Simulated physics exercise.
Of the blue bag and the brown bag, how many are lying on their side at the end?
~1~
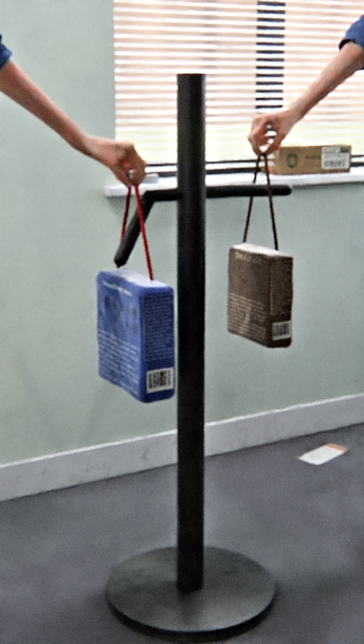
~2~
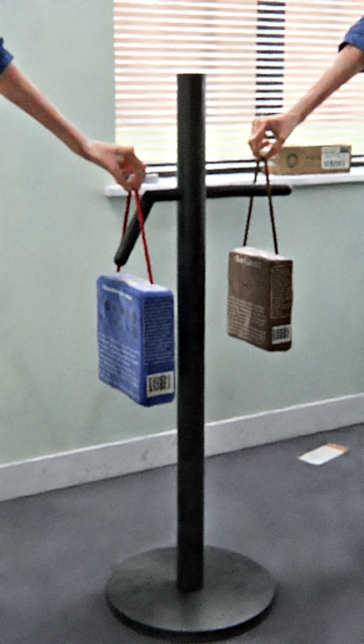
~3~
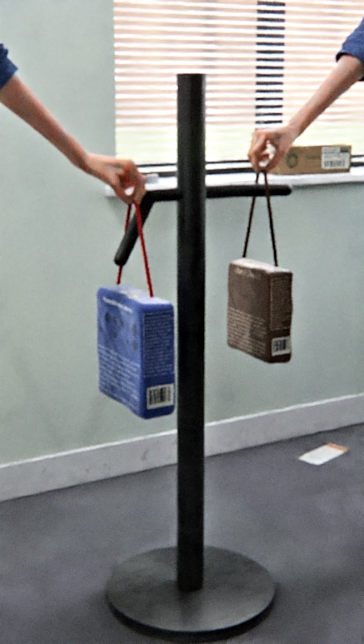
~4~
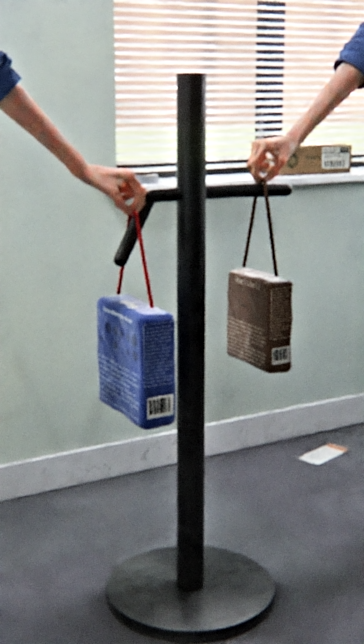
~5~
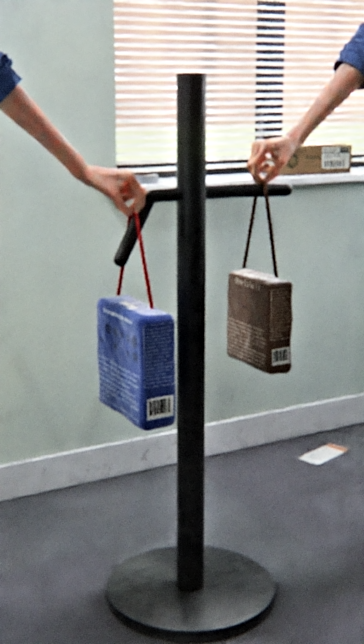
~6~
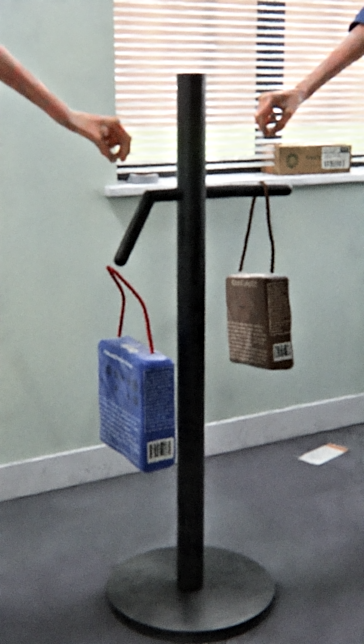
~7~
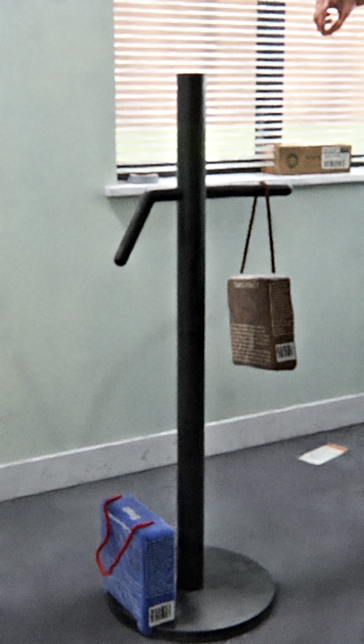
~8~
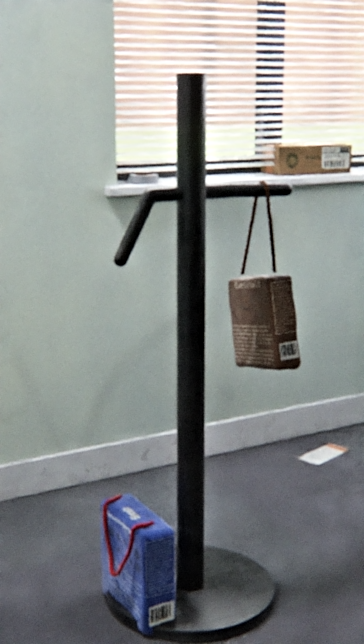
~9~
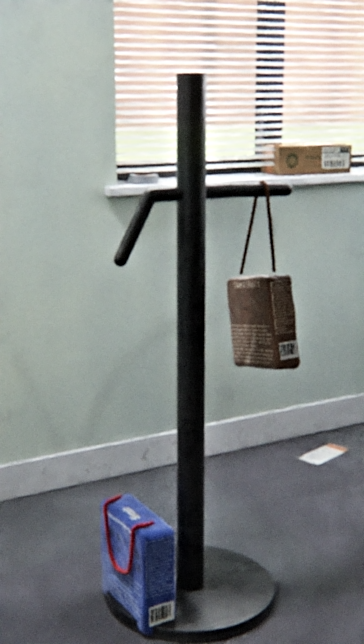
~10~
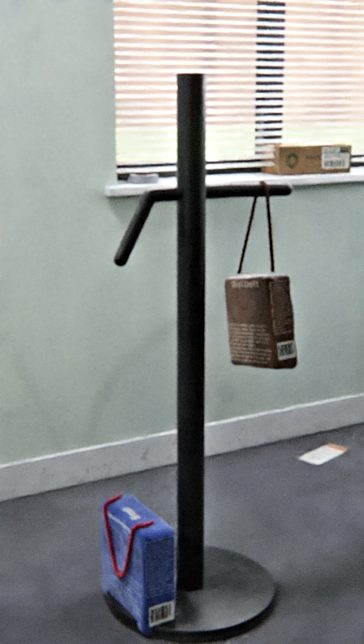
None of the two bags is lying on its side at the end, as the blue one stands upright at the foot of the post and the brown one hangs from the right peg.
In the video, two hands lower a blue bag and a brown bag by their loops onto the pegs of a black post and let go. The blue bag drops from the downward-bent left peg to the floor and stays upright, while the brown bag remains hanging on the right.
